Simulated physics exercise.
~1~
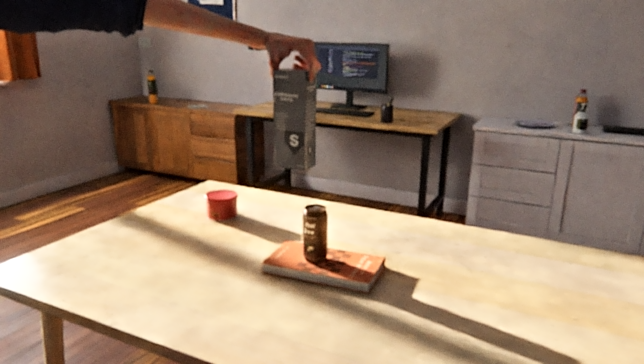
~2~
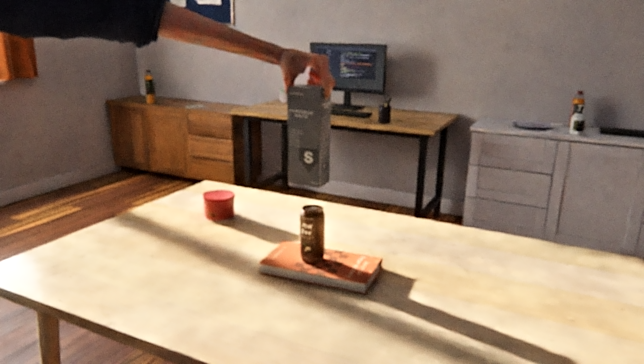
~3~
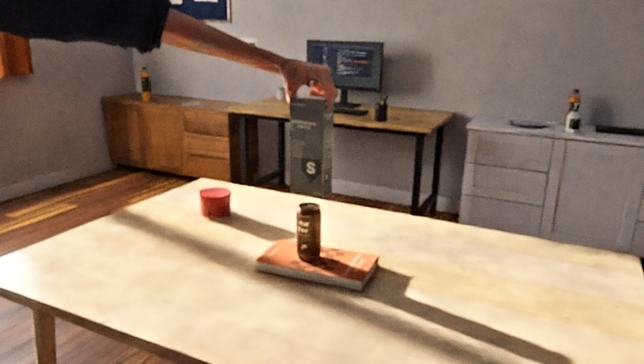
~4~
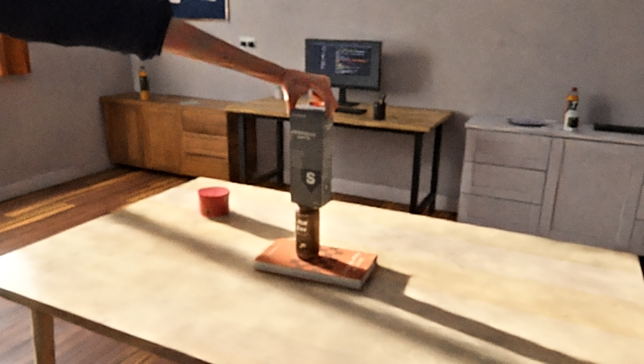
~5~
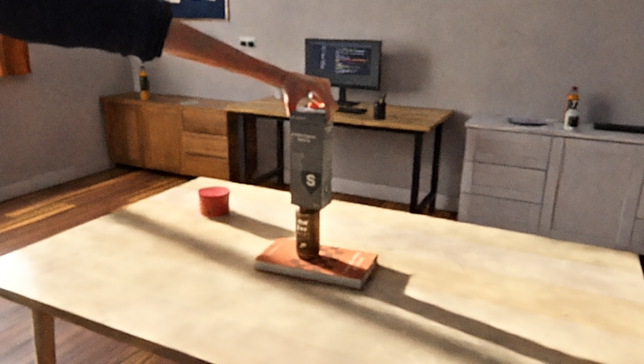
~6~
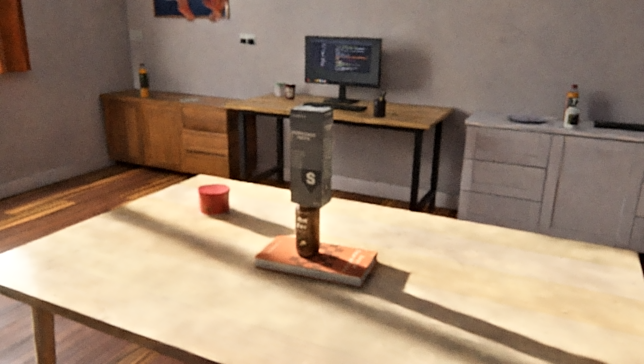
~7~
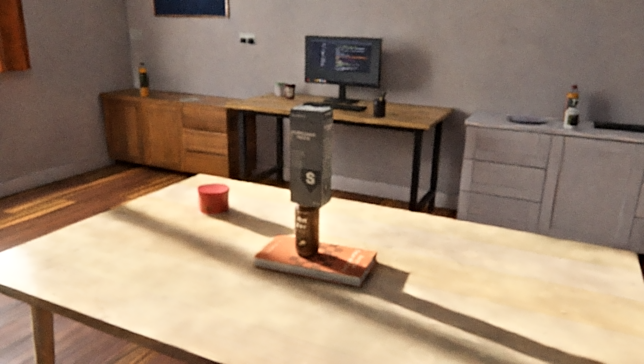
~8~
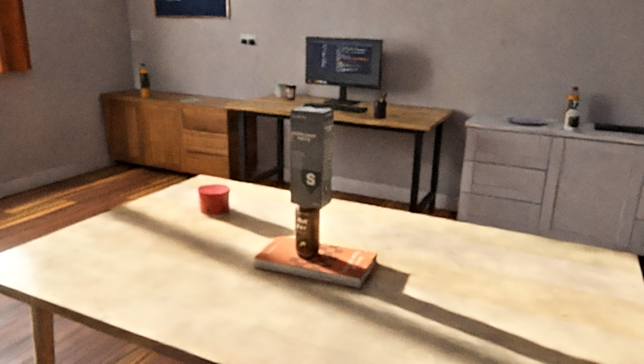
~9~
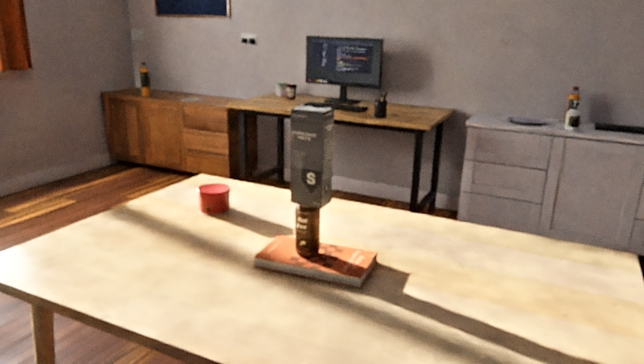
Grey carton being lowered by a hand onto a brown can on an orange book, then standing upright after the hand withdraws.
